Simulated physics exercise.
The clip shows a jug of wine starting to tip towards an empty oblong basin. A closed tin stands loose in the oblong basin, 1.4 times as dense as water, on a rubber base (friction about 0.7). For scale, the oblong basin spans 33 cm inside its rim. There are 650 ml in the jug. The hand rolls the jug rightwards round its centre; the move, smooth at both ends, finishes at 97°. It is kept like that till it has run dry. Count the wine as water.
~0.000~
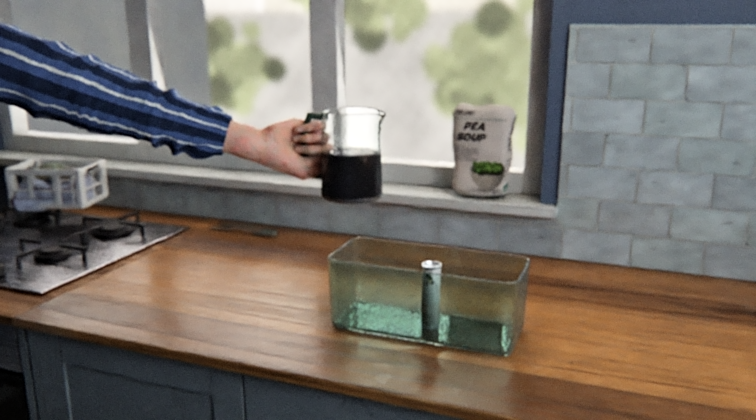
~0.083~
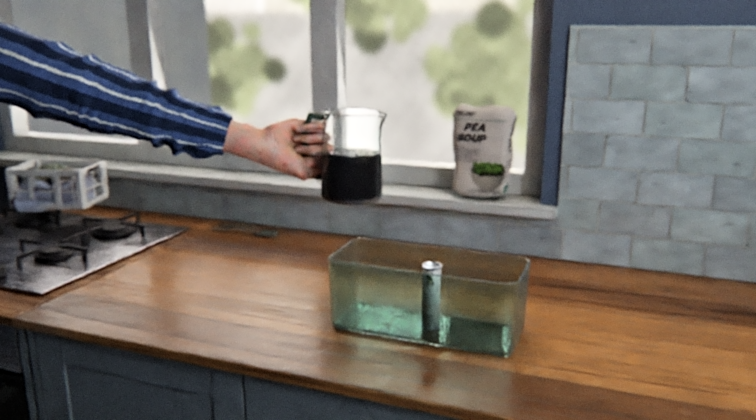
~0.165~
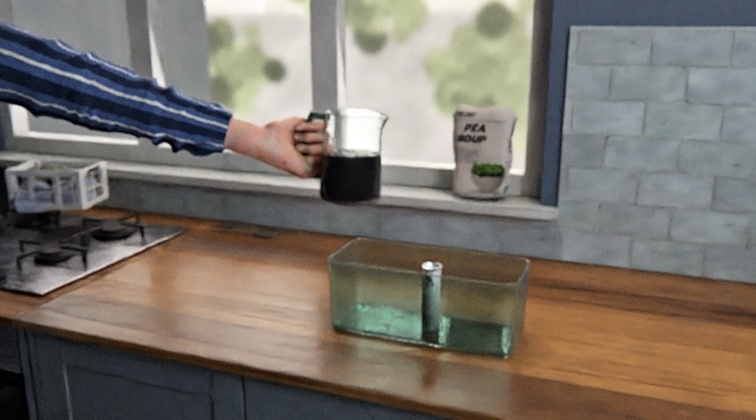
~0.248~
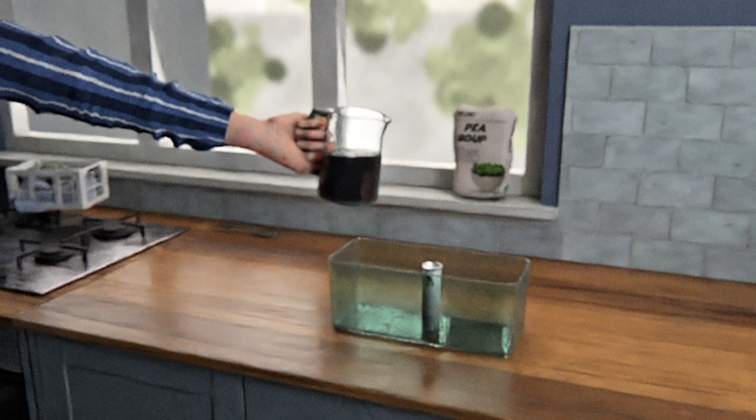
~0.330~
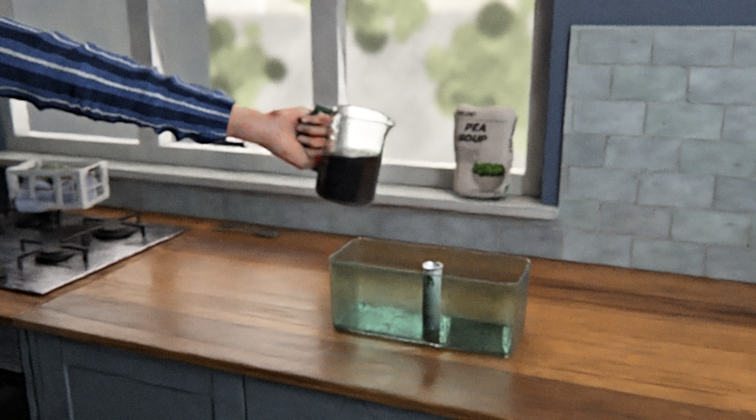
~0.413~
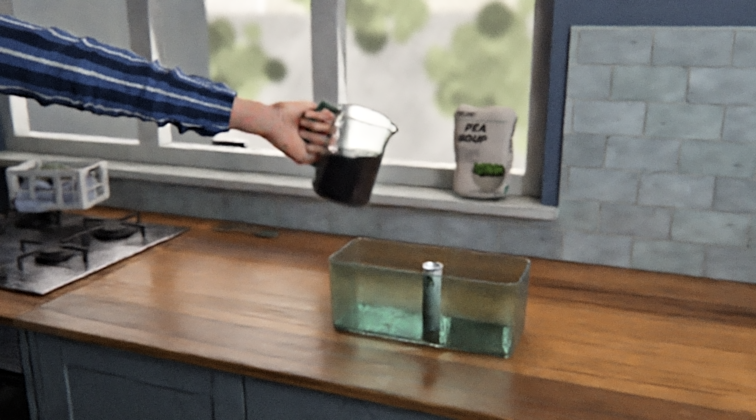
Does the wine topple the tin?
It keeps standing.
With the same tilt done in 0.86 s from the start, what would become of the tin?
Then it keeps standing.
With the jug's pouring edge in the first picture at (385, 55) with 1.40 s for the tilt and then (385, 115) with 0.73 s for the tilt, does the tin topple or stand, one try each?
First it keeps standing; then it keeps standing.
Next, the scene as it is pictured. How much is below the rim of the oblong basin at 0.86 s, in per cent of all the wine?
Some 0 per cent.
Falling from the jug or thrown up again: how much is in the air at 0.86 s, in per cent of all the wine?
Some 1 per cent.
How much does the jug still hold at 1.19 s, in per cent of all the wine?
About 64 per cent.
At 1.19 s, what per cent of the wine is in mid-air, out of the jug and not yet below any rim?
About 22 per cent.
Then, 0.86 s in, the tilt is 65° and 99 per cent is still to pour; the tin stands where it began.
Then, 1.19 s in, the tilt is 92° and 63 per cent is still to pour; the tin stands where it began.
Then, 1.53 s in, the tilt is 97° and 20 per cent is still to pour; the tin stands where it began.
Then, 1.90 s in, the tilt is 97° and 5 per cent is still to pour; the tin stands where it began.
Finally, the tin stands where it began.
